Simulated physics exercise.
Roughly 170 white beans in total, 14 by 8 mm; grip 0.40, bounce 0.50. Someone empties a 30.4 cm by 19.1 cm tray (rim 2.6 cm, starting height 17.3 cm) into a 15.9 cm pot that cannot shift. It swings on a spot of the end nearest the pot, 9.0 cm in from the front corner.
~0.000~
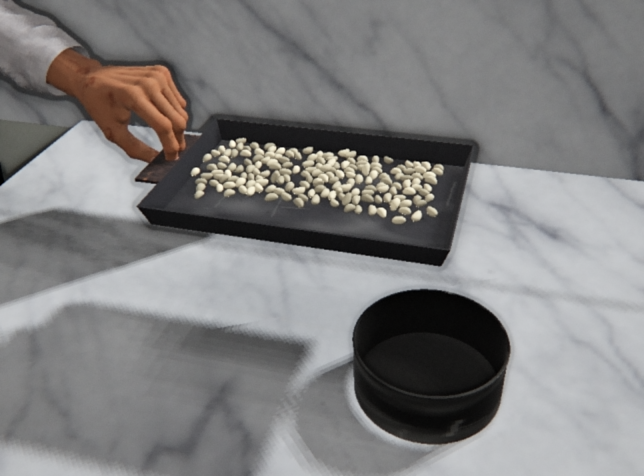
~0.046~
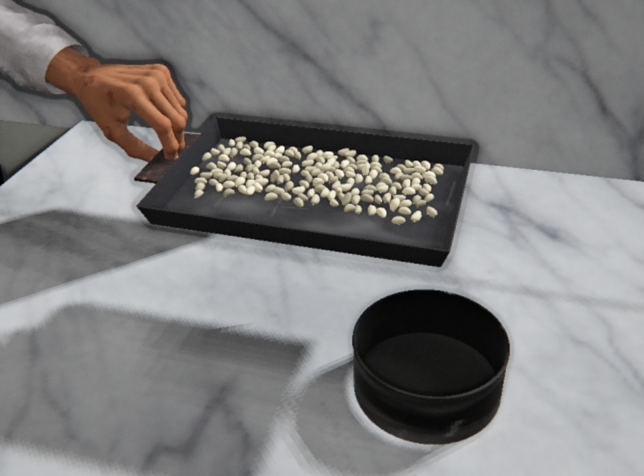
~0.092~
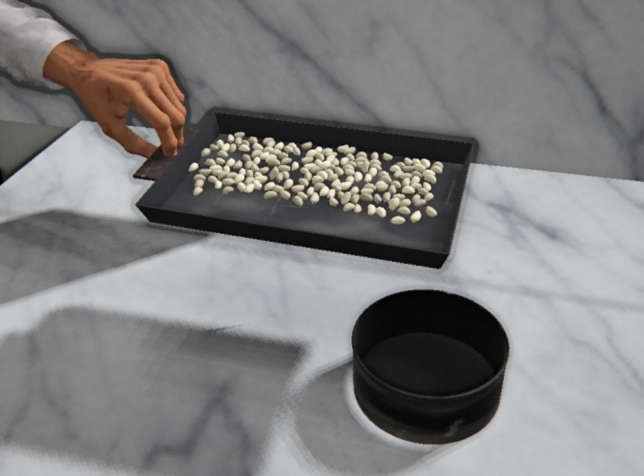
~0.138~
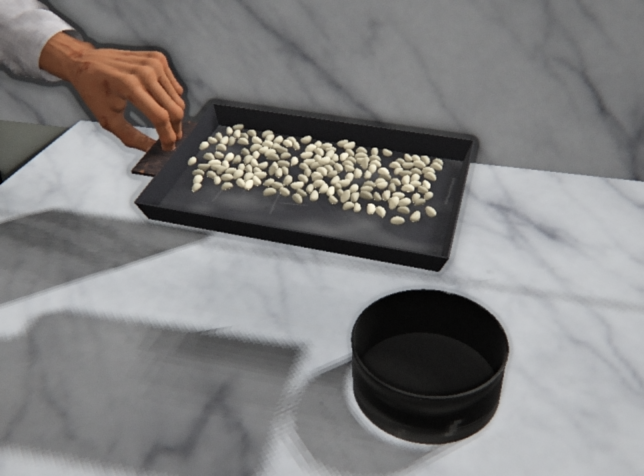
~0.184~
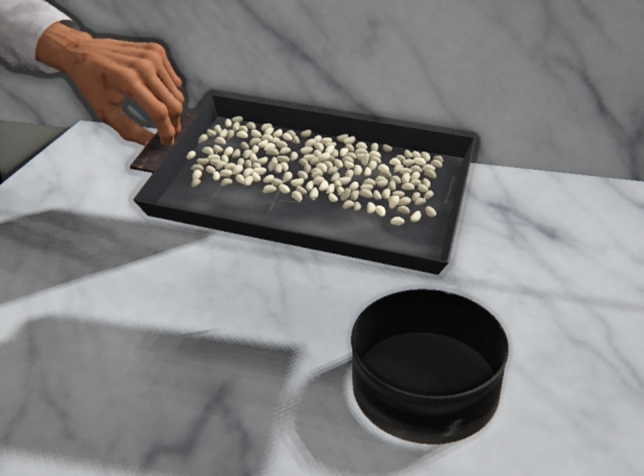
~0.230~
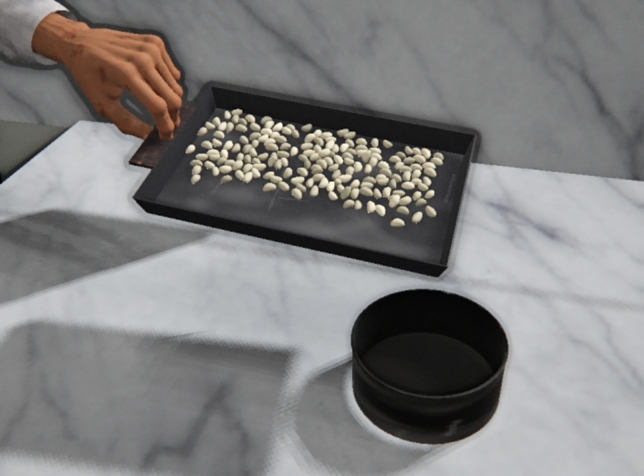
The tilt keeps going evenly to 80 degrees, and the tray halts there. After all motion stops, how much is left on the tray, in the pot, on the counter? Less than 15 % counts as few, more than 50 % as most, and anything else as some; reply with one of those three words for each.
Here it is: Tray: Few, pot: Most, counter: Few.
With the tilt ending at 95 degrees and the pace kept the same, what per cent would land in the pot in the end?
Estimated share: About 95 %.
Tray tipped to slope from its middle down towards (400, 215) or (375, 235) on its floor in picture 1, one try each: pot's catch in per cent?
Near 35 and 95 per cent, in that order.
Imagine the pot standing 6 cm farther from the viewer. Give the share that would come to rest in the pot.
Close to 60 per cent, then.
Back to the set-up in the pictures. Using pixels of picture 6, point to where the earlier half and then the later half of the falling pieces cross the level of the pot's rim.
Early: About (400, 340); late: About (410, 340).
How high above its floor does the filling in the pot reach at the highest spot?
Around 1.5 cm above the floor.
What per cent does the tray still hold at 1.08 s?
Close to 90 in a hundred parts of the load.
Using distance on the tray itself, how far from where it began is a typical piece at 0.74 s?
Displacement on the tray: About 11 cm.
Then, at 0.74 s, tilt 44 degrees; the tray holds 100 %, the pot 0 %.
After 1.08 s, tilt 66 degrees; the tray holds 90 %, the pot 10 %.
After 1.51 s, tilt 80 degrees; the tray holds 50 %, the pot 35 %.
In the end, at 2.7 s, tray 5 %, pot 90 %, counter 5 %.
